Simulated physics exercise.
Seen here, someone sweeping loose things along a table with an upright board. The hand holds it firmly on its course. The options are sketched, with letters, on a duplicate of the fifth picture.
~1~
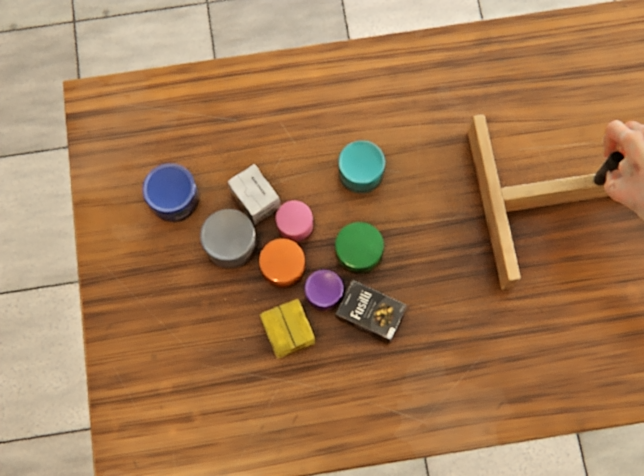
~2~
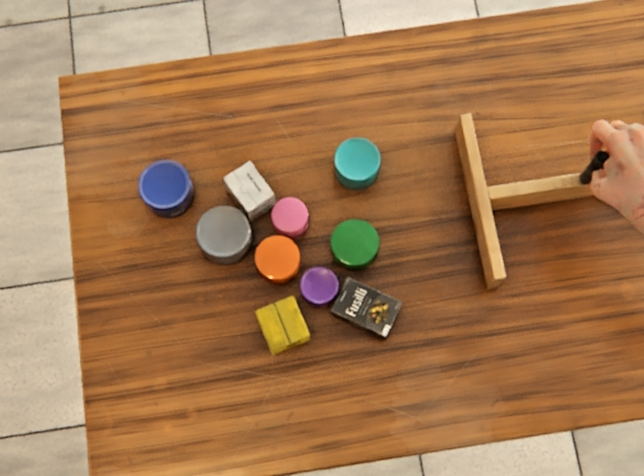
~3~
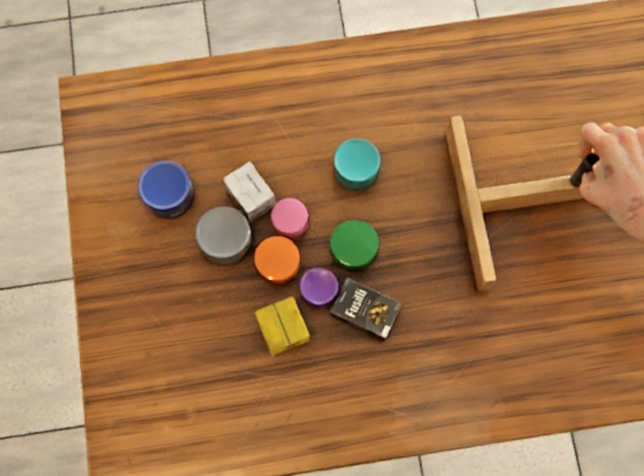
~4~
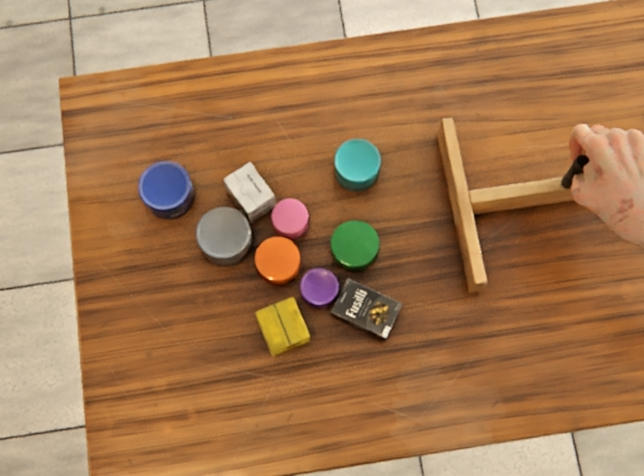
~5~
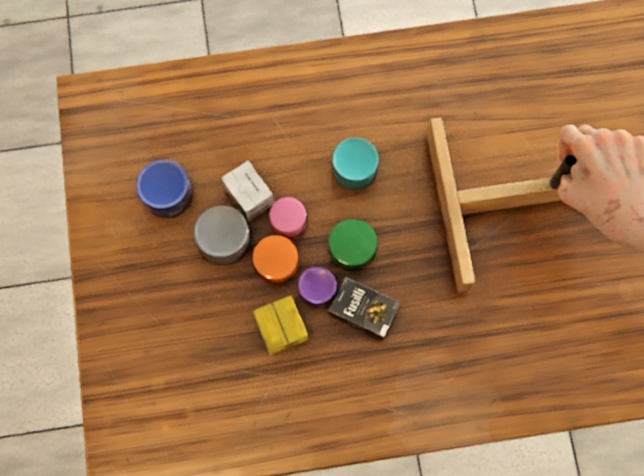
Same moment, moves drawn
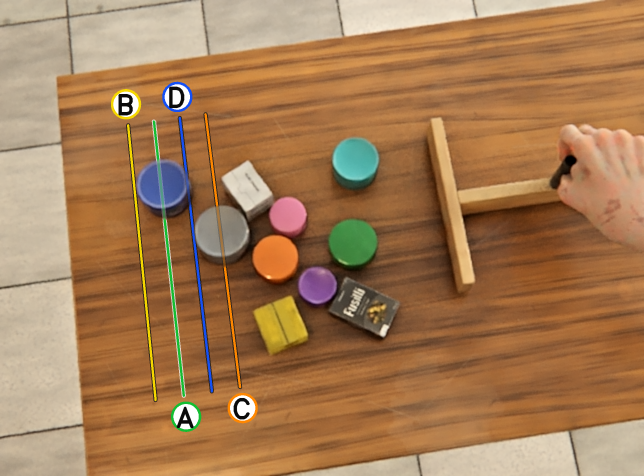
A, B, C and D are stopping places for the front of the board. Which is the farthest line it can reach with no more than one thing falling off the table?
Up to line B.
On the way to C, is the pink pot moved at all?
Yes.
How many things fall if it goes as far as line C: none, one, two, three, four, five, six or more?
By then, none.
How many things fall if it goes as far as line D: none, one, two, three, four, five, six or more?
In all, none.
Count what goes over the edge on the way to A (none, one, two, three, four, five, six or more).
In all, none.
On the marked copy, A at (168, 253); B at (141, 257); C at (222, 245); D at (195, 249).
Following B. Soon after the start, board (341, 215); black packet (344, 329); turquoise jar (303, 173).
Later, board (227, 231); blue jar (104, 200); grey jar (161, 242).
In the end, board (139, 244); blue jar over the edge; orange pot (86, 326); one fallen.
As for the rest, A is within the limit but short; C is within the limit but short; D is within the limit but short.
